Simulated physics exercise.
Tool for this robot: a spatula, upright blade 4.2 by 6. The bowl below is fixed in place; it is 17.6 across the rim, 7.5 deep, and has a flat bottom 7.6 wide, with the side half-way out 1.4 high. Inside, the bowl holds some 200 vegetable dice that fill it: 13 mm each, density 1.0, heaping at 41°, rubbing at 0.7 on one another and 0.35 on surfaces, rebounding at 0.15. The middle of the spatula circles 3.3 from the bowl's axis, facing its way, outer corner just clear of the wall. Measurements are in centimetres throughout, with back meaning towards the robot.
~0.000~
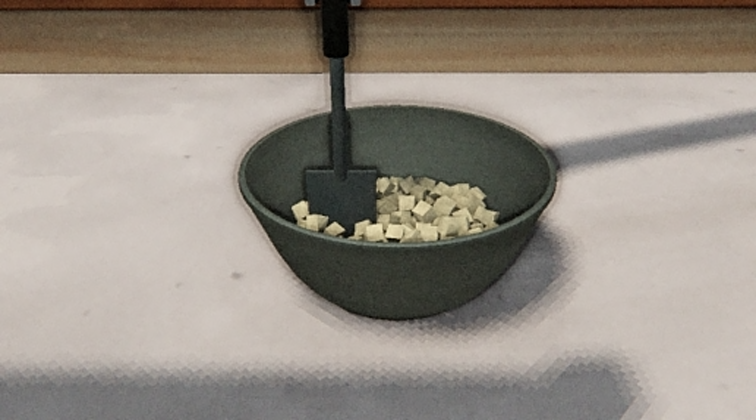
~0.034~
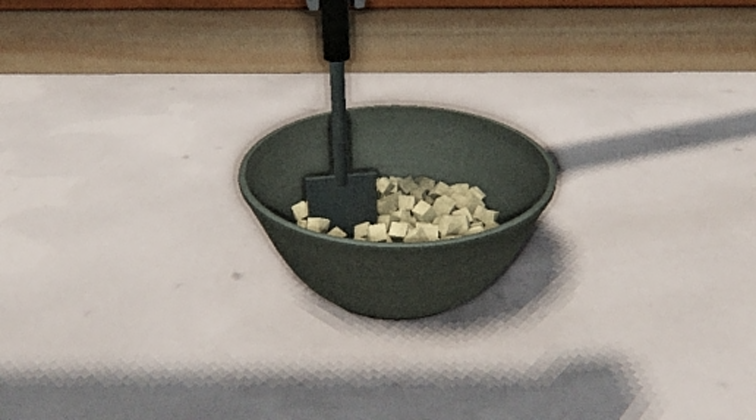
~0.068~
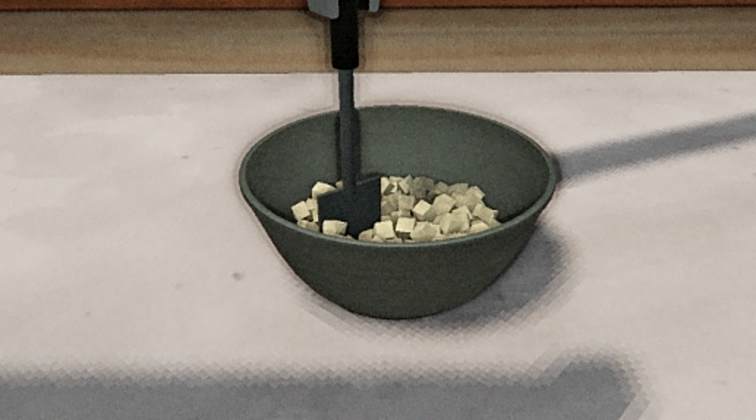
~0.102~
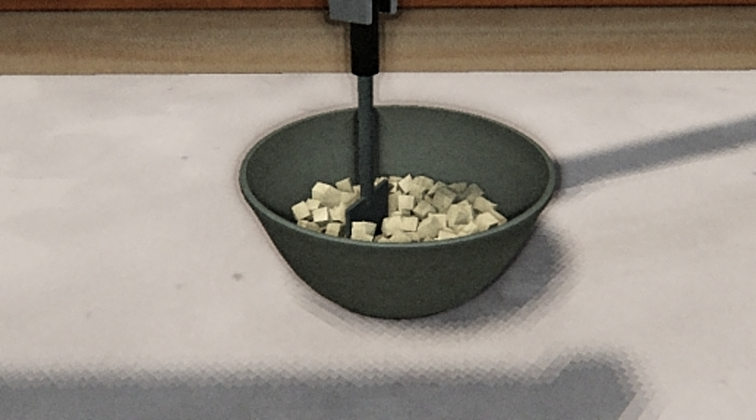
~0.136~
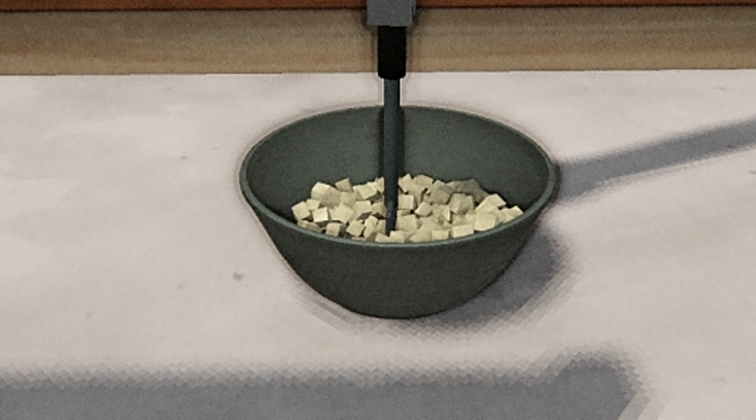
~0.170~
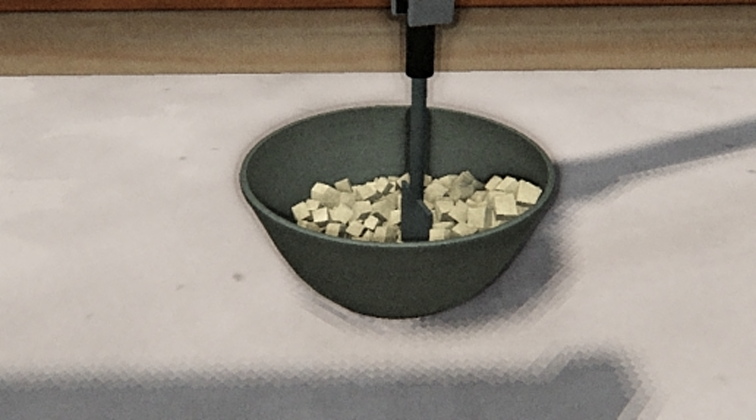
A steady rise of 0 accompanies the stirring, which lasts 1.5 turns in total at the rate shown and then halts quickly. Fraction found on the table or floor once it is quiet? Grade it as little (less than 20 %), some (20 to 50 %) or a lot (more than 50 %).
Grade: Little, less than 20 %.
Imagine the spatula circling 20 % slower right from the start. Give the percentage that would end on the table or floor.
Estimate: Near 5 in a hundred.
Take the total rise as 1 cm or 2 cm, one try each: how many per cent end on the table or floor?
About 10 per cent on the first try and 10 per cent on the second.
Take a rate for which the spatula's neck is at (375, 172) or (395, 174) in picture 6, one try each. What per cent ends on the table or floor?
Around 5 and 5 per cent respectively.
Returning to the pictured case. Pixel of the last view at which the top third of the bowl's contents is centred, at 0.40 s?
I'd put it at around (339, 142).
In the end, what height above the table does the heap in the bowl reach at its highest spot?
The top sits some 7.0 cm up.
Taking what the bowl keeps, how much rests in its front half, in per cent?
Close to 30 in a hundred.
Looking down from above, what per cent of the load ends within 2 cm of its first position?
Around 5 in a hundred.
By 0.40 s, 275° round, highest piece 9 above the table; 197 in the bowl, 5 on the table or floor, 1 in flight or on the tool.
By 0.63 s, 82° round, highest piece 8 above the table; 189 in the bowl, 13 on the table or floor, 1 in flight or on the tool.
By 0.95 s, 180° round, highest piece 6 above the table; 185 in the bowl, 18 on the table or floor.
By 1.65 s, 180° round, highest piece 6 above the table; 185 in the bowl, 18 on the table or floor.
Final count, 185 in the bowl, 18 on the table or floor. That is 9 % on the table or floor.
